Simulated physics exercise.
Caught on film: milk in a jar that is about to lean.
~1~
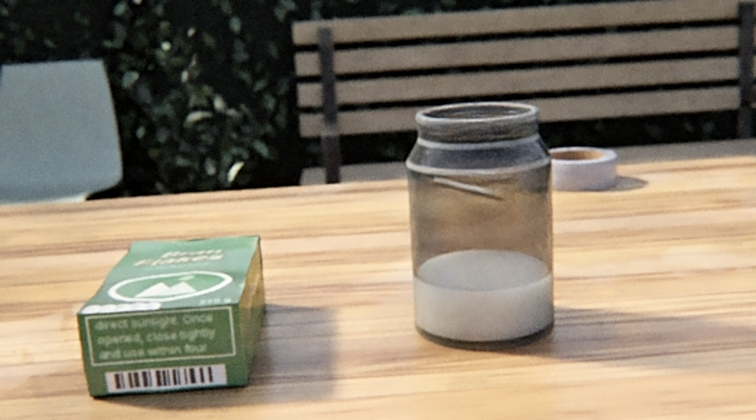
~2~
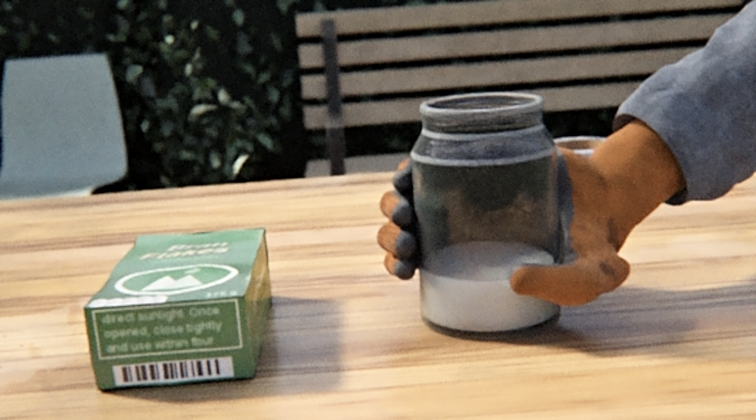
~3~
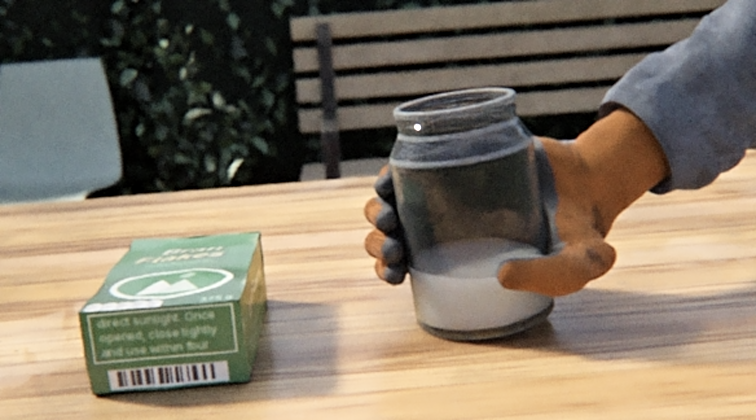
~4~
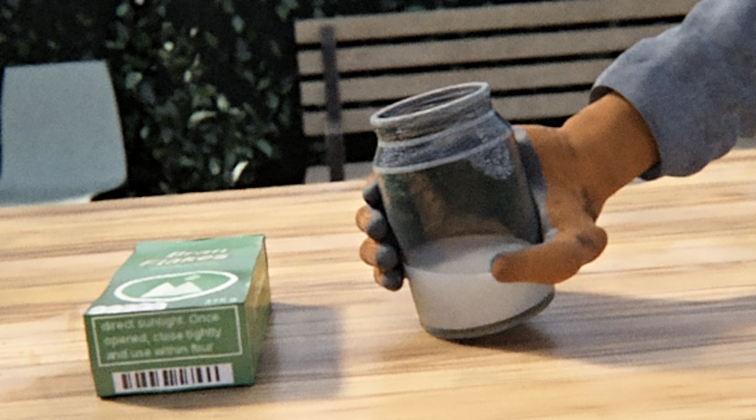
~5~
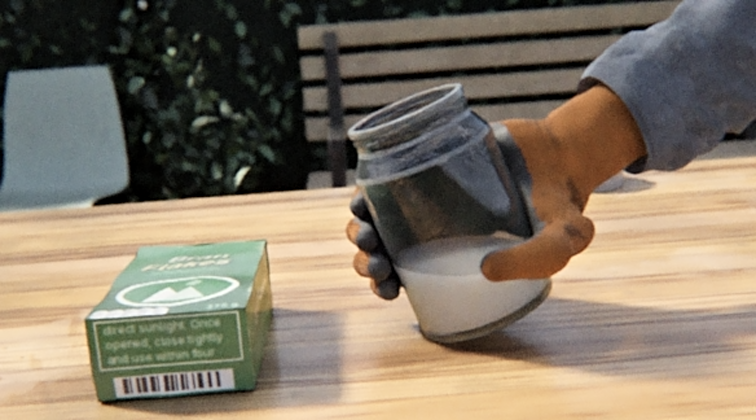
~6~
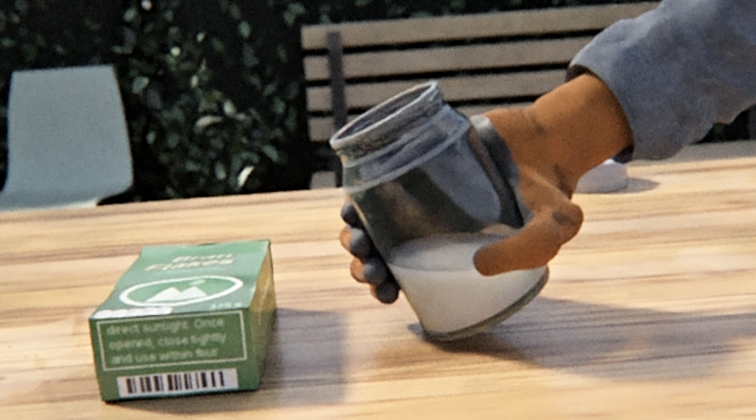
On an outdoor wooden table with a slatted bench behind, an open jar partly filled with milk stands upright to the right of a green packet. A gloved hand reaches in from the right and grips the jar, then steadily tilts it on its base until it leans left towards the packet.
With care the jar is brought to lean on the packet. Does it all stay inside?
As it turns out, it keeps it all in.
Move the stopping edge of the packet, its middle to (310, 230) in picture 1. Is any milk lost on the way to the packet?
Verdict: Stays dry.
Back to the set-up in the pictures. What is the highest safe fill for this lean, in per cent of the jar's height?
Roughly 50 per cent.
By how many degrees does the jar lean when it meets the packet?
Some 65 degrees.
Shortly, the jar leans by about 40°; none is lost.
Then, the jar leans by about 60°; none is lost.
At the finish, the jar leans by about 65°, against the packet; none is lost.
